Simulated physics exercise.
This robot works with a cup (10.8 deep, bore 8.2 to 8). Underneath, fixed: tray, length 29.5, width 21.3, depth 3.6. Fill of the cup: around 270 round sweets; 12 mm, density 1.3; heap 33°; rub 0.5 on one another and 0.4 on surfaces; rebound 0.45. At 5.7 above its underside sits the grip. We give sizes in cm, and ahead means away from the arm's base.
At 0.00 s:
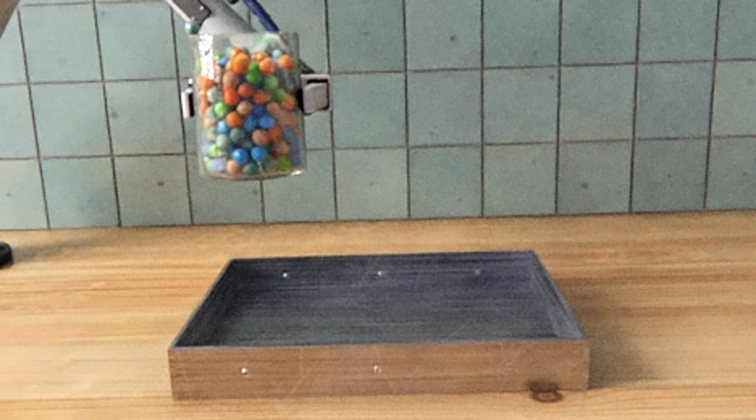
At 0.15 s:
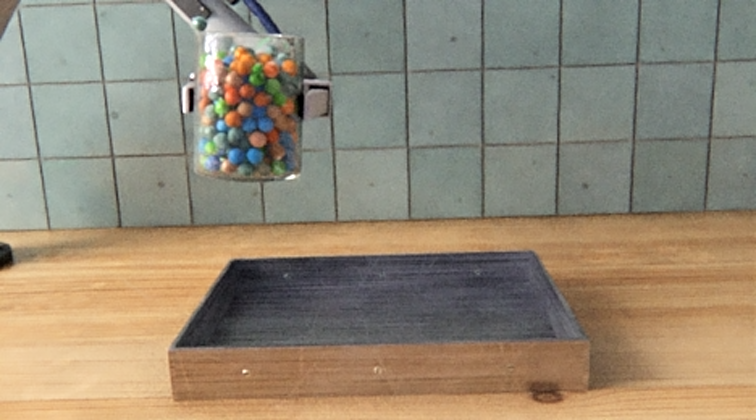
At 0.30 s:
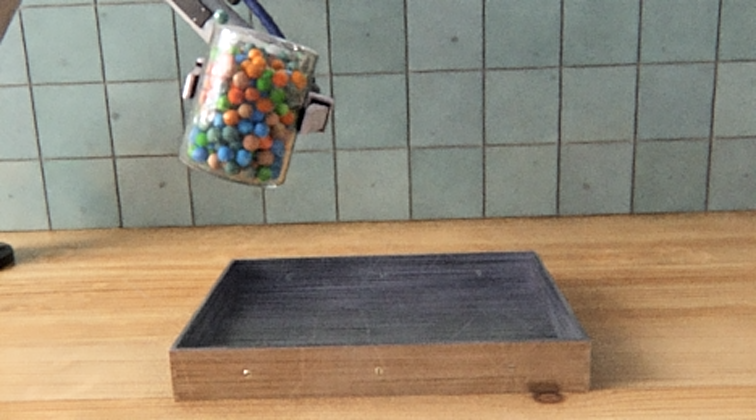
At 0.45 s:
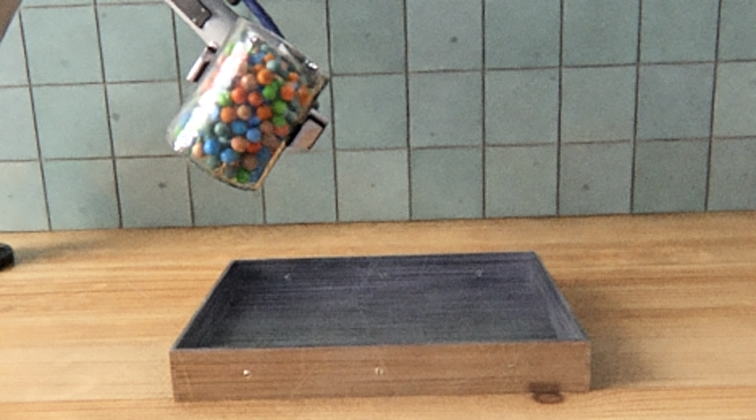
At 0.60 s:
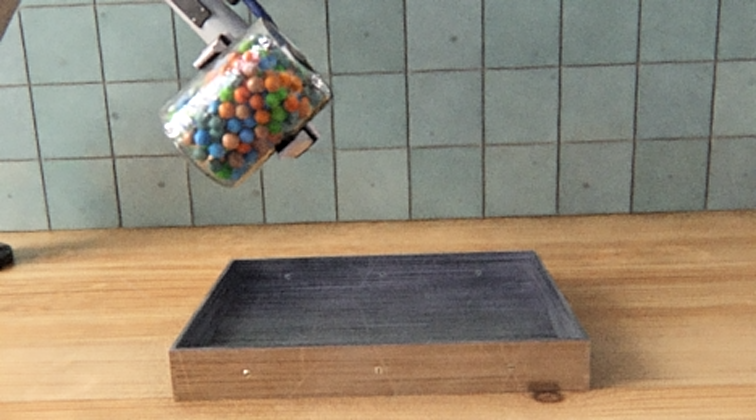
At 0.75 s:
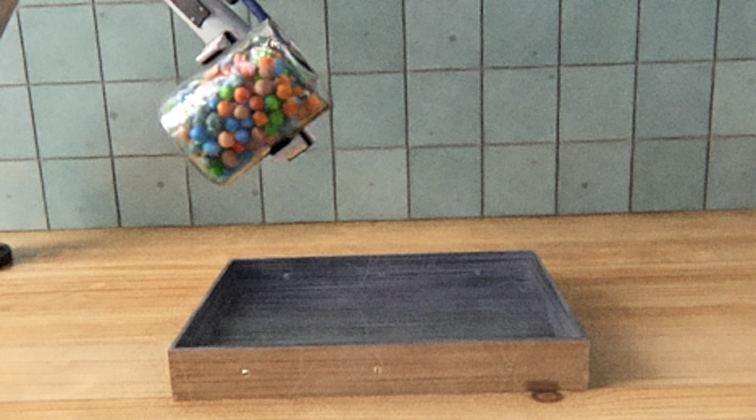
Above a tray on a wooden counter, a robot arm tilts a clear cup of colourful sweets.
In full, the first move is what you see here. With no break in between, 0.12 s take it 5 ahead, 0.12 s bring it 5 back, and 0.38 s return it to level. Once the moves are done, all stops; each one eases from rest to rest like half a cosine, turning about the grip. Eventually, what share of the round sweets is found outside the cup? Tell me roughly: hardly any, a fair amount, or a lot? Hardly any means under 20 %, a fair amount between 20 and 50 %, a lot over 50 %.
Hardly any.
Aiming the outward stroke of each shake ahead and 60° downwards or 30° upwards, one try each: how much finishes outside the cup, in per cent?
I'd say close to 0 percent for the first and close to 25 percent for the second.
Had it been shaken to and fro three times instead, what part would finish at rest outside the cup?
Estimate for that case: 25 %.
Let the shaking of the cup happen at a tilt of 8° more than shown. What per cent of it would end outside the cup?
About 20 %.
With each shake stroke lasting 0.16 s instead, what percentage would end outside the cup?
I'd expect close to 5 per cent then.
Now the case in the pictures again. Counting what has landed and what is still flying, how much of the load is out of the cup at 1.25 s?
My estimate is roughly 10 % gone.
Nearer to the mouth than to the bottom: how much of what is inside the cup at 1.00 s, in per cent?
45 %.
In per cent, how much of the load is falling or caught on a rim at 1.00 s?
Logged share: Close to 8 per cent.
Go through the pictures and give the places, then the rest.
In the first frame, cup middle at (249, 106), level; upper third of the load around (244, 79), from x 195 to 295, top at y 30; 273 in the cup.
In the second frame, cup middle at (249, 106), tilted 5° forward; upper third of the load around (247, 79), from x 200 to 295, top at y 25.
In the third frame, cup middle at (249, 106), tilted 19° forward; upper third of the load around (249, 82), from x 195 to 300, top at y 15.
In the fourth frame, cup middle at (248, 107), tilted 37° forward; upper third of the load around (247, 83), from x 180 to 305, top at y 40.
In the fifth frame, cup middle at (247, 105), tilted 51° forward; upper third of the load around (247, 82), from x 175 to 315, top at y 40.
In the sixth frame, cup middle at (246, 105), tilted 56° forward; upper third of the load around (244, 83), from x 175 to 310, top at y 40; 273 in the cup.
After 1.00 s, tilted 56° forward, highest piece 24 above the table; 251 in the cup, 22 in flight or on a rim.
After 1.25 s, tilted 13° forward, highest piece 25 above the table; 242 in the cup, 29 in the tray, 2 in flight or on a rim.
After 1.57 s, level, highest piece 25 above the table; 242 in the cup, 31 in the tray.
After 2.62 s, level, highest piece 25 above the table; 242 in the cup, 31 in the tray.
At rest, 242 in the cup, 31 in the tray. That is 11 % outside the cup.
